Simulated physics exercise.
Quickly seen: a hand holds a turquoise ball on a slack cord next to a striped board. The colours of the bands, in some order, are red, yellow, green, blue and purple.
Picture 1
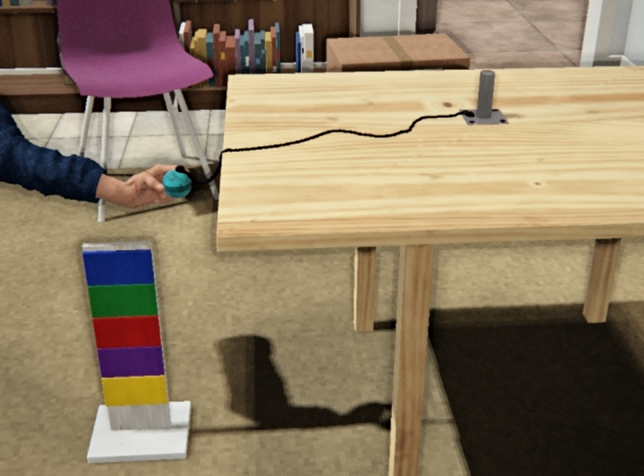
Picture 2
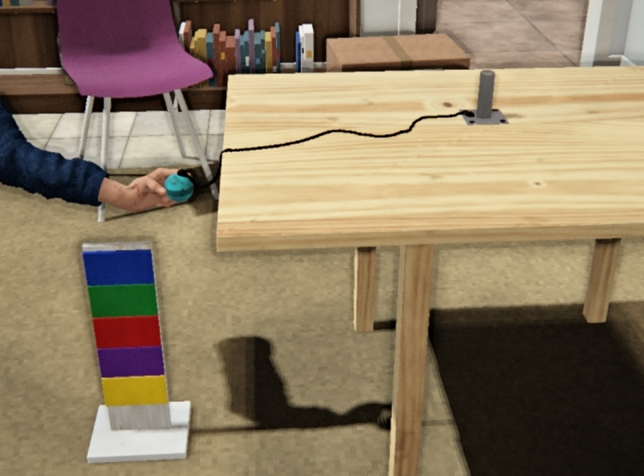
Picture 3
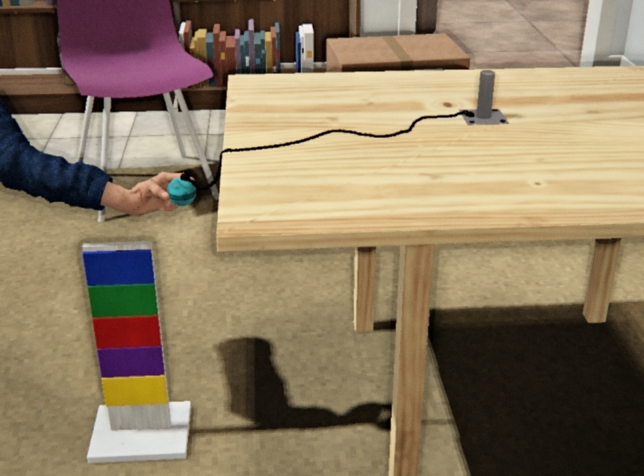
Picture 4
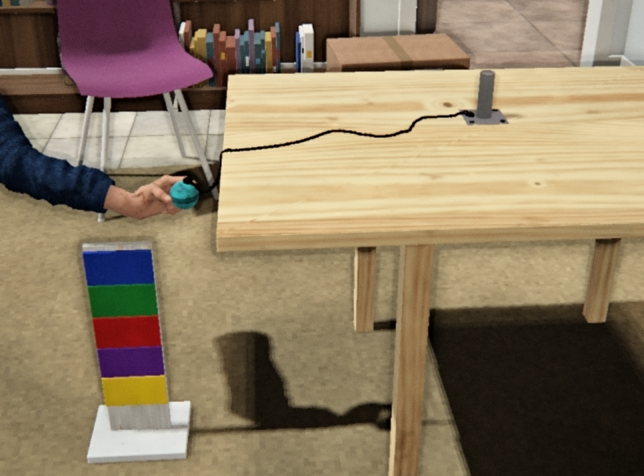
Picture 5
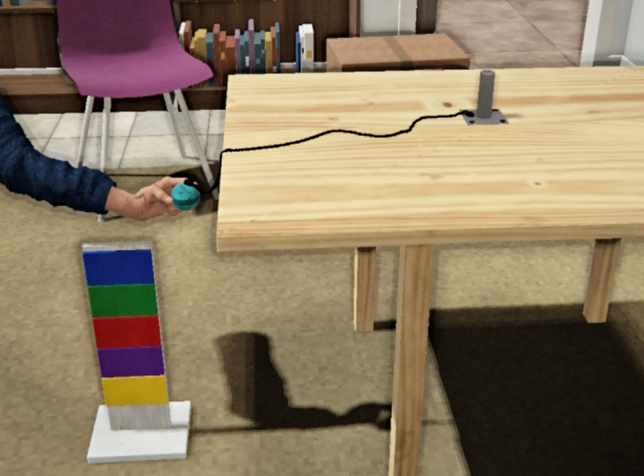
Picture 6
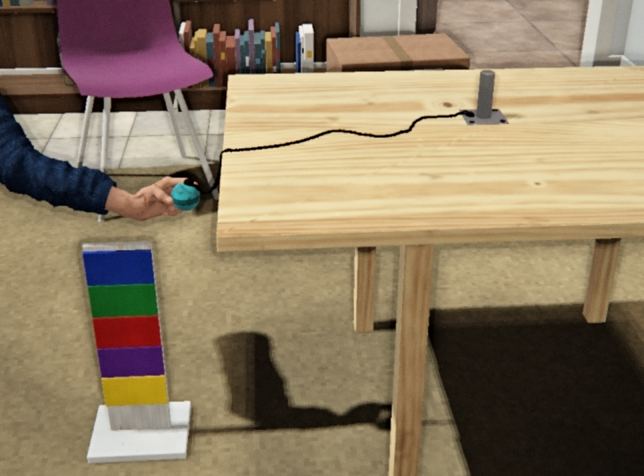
A hand in a dark blue knitted sleeve, holding a turquoise ball at the left, shifts very slightly right and downward beside a pale wooden table, then stays still. The fixed, slightly raised view shows a room with a purple chair, books and a cardboard box behind. A black cord runs across the tabletop to a grey post, and a blue, green, red, purple and yellow banded stand remains motionless below.
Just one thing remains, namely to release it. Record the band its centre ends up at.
Centre ends at blue.
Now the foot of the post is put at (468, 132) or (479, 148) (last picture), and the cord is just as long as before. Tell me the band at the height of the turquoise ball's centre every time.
Try one - green; try two - green.
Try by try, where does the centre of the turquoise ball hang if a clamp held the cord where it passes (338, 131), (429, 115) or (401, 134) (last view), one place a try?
The three spots are (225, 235), (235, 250) and (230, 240), in that order.
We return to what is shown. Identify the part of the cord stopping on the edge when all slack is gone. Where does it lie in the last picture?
In the last picture it is at roughly (265, 148).
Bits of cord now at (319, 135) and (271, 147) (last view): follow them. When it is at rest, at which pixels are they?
End positions: About (285, 136) and about (230, 142).
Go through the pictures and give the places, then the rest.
Turquoise ball (177, 184); blue (119, 269); green (123, 302); red (127, 333); purple (131, 363); yellow (135, 392), in the first frame.
Turquoise ball (179, 188); cord through (445, 117) (406, 132) (352, 132) (294, 143) (227, 152), in the second frame.
Turquoise ball (182, 192), in the third frame.
Turquoise ball (184, 195); cord through (445, 117) (406, 132) (352, 132) (294, 143) (227, 152), in the fourth frame.
Turquoise ball (185, 196), in the fifth frame.
Turquoise ball (185, 196); cord through (445, 117) (406, 132) (352, 132) (294, 143) (227, 152), in the sixth frame.
A little later, ball near (239, 255); level with blue.
Next, ball near (208, 259); level with blue.
When it is over, ball near (234, 257); level with blue. Its centre hangs level with the blue band.
